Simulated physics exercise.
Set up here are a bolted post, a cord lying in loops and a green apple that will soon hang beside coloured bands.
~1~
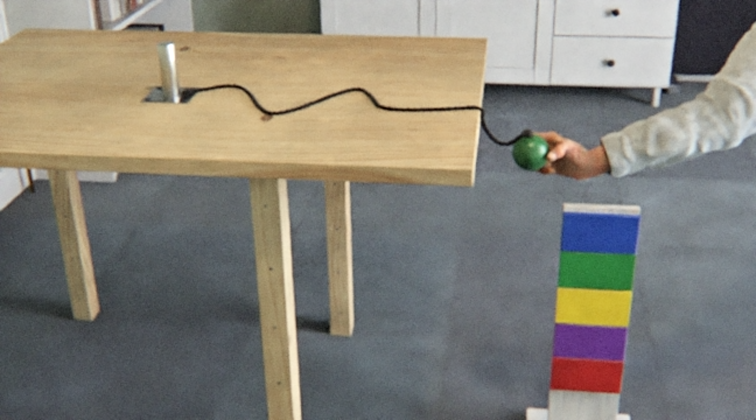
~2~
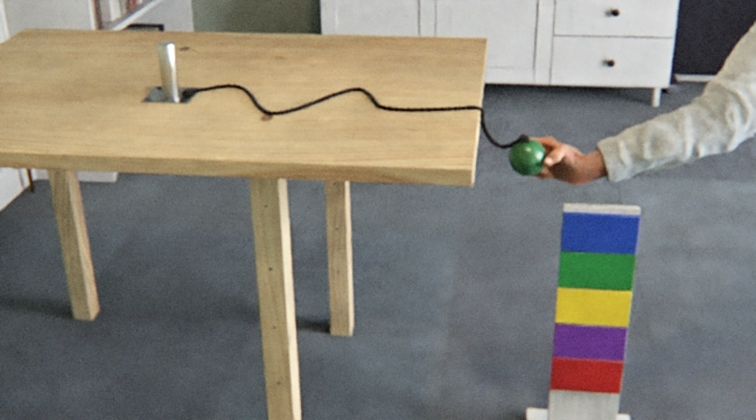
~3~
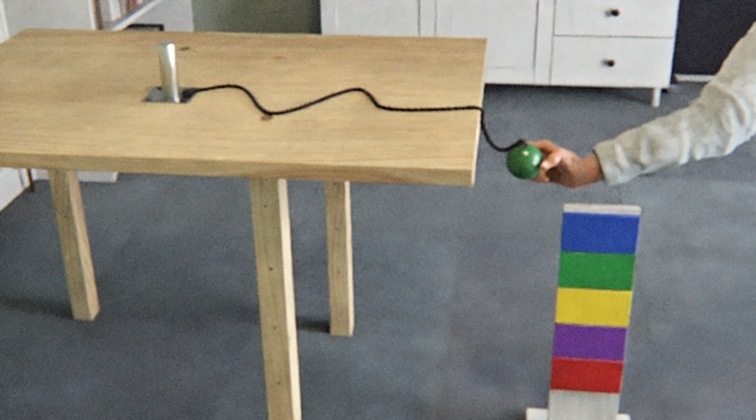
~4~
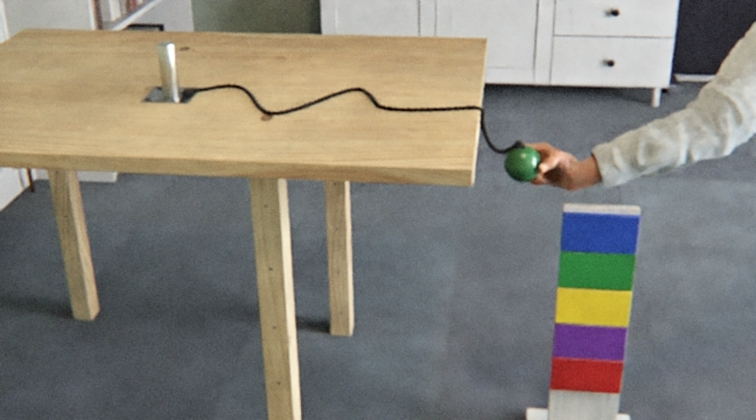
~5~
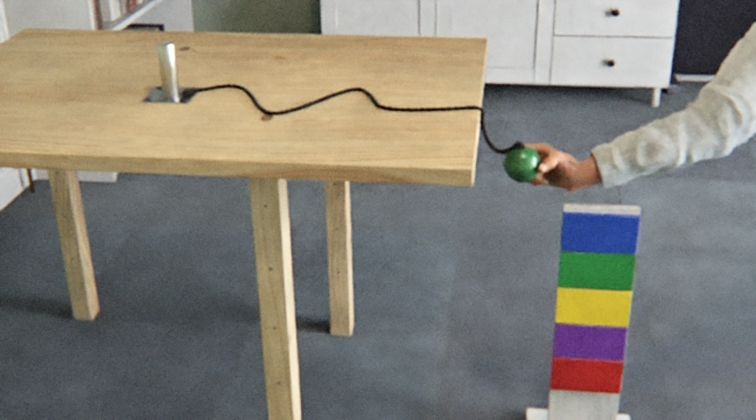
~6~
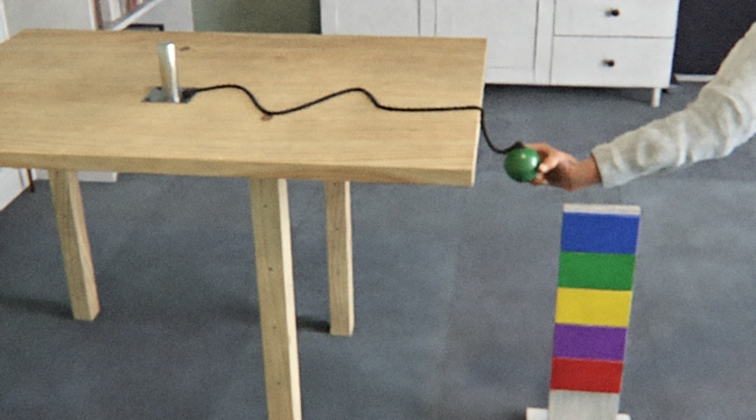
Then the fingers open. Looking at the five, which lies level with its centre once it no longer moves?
The yellow one lies level with its centre.
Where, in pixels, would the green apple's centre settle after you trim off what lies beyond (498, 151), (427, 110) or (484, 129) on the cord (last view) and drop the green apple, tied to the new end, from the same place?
Try by try, the places come out as (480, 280), (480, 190) and (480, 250).
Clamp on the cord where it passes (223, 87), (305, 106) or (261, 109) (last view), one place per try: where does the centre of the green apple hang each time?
It would sit near (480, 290) the first time, (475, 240) the second and (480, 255) the third.
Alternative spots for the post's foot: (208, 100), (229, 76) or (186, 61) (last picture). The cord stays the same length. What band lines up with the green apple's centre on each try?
Purple, purple, green.
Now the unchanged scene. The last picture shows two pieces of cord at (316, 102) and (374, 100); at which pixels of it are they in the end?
They end up at (385, 103) and (480, 112).
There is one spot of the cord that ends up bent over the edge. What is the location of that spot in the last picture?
Location: About (374, 100).
A little later, apple near (479, 278); level with green.
Next, apple near (487, 303); level with yellow.
When it is over, apple near (479, 303); level with yellow. The yellow one.
